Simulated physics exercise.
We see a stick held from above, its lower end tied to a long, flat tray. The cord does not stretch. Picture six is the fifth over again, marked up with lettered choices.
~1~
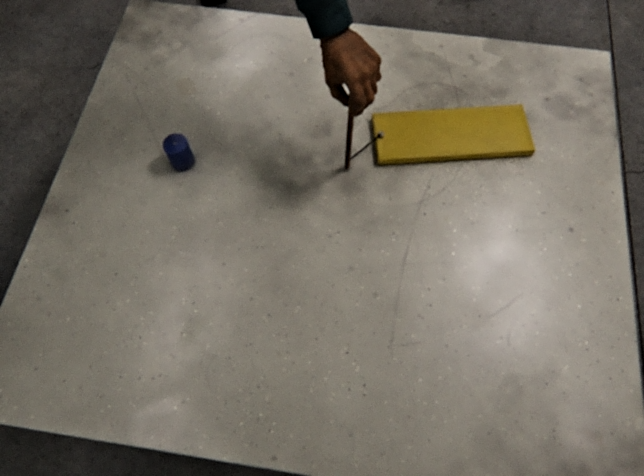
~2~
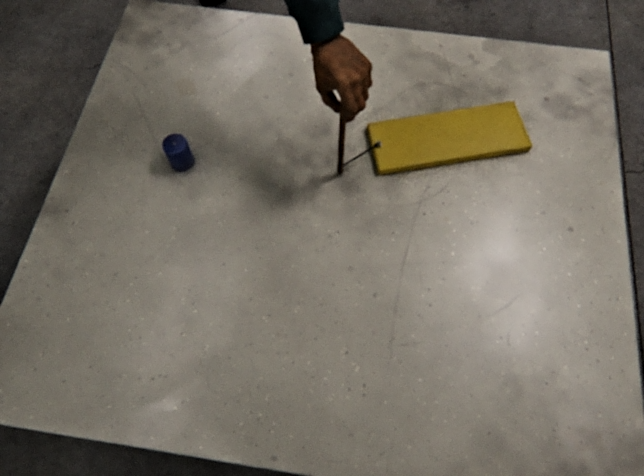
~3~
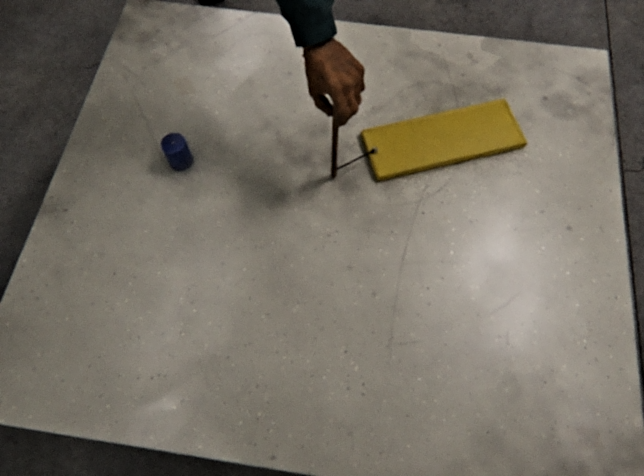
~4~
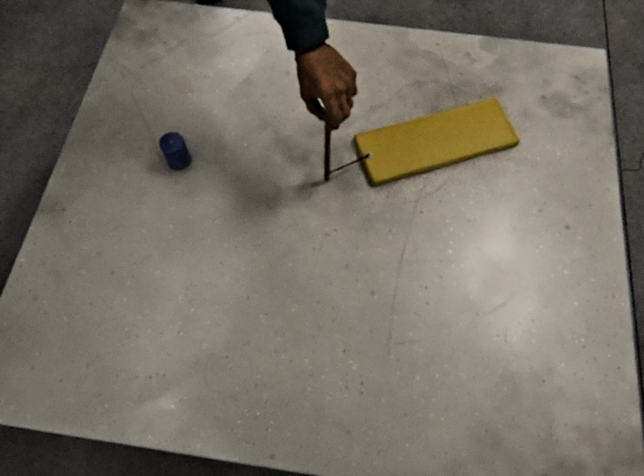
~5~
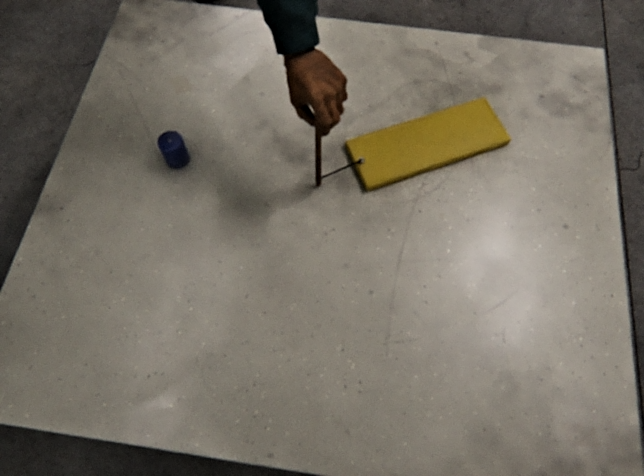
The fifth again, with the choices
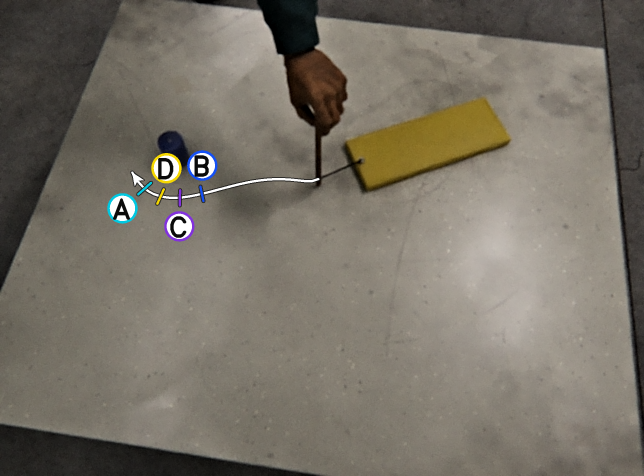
Hand holding a stick tied to a long yellow tray, dragging it slightly leftward as it tilts, near a still blue candle.
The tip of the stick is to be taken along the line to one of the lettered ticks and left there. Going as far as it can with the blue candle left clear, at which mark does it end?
At A, and not beyond.
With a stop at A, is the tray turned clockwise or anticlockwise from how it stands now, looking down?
Clockwise.
On the copy, A at (145, 189); B at (202, 194); C at (180, 198); D at (160, 196); the route from (318, 179) via (219, 189) to (132, 172).
On A. First, foot of the stick (257, 182), middle of the tray (376, 154).
Then, foot of the stick (195, 196), middle of the tray (317, 167).
Finally, foot of the stick (145, 190), middle of the tray (270, 175); nothing has been touched.
By contrast, B is safe but short; C is safe but short; D is safe but short.
